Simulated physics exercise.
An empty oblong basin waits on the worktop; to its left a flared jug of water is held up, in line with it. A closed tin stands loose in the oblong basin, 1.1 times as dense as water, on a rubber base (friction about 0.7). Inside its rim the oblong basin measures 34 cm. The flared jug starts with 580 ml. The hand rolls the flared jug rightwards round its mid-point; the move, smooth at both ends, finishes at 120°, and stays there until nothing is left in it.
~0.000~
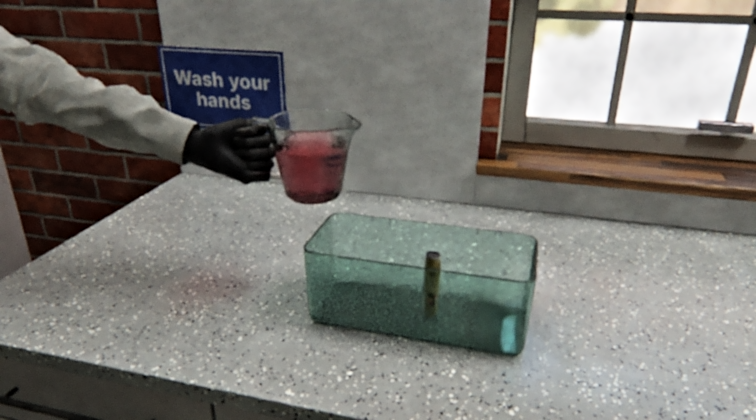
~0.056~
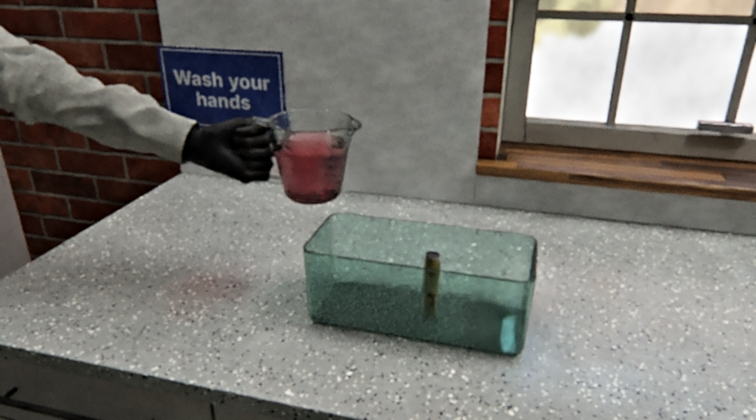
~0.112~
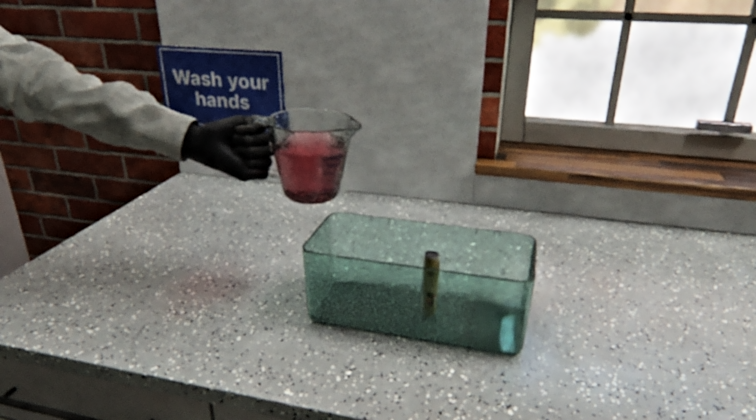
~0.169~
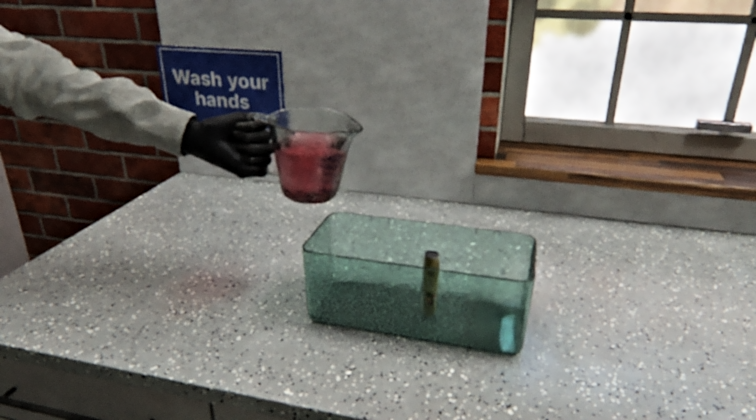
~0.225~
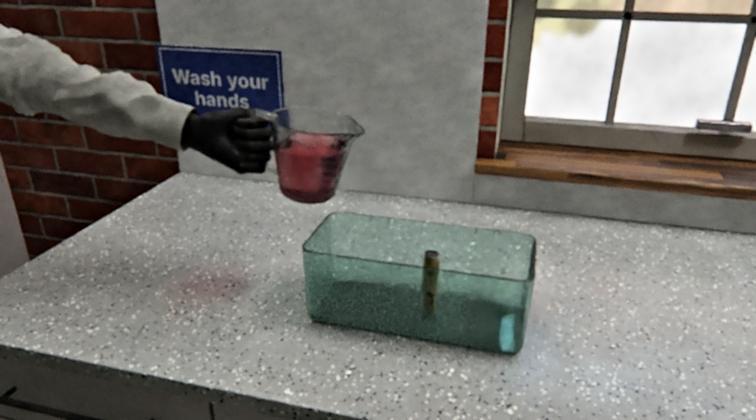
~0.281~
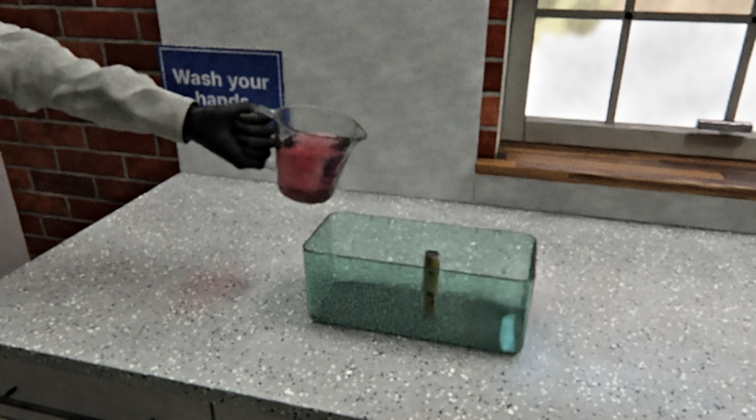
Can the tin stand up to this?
The tin keeps standing.
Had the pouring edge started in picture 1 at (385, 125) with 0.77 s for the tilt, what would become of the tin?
Then it goes over.
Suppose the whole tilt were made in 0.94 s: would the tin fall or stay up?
The tin remains upright.
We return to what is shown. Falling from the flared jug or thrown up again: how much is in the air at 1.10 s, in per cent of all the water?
About 6 per cent.
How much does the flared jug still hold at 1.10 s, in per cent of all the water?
About 8 per cent.
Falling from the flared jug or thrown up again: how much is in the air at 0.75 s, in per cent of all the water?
About 16 per cent.
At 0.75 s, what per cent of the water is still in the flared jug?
Some 76 per cent.
Then, 0.75 s in, the tilt is 70° and 76 per cent is still to pour; the tin stands where it began.
Then, 1.10 s in, the tilt is 110° and 8 per cent is still to pour; the tin stands where it began.
Then, 1.47 s in, the tilt is 120° and 0 per cent is still to pour; the tin stands where it began.
Then, 1.86 s in, the tilt is 120° and 0 per cent is still to pour; the tin stands where it began.
Finally, the tin stands where it began.
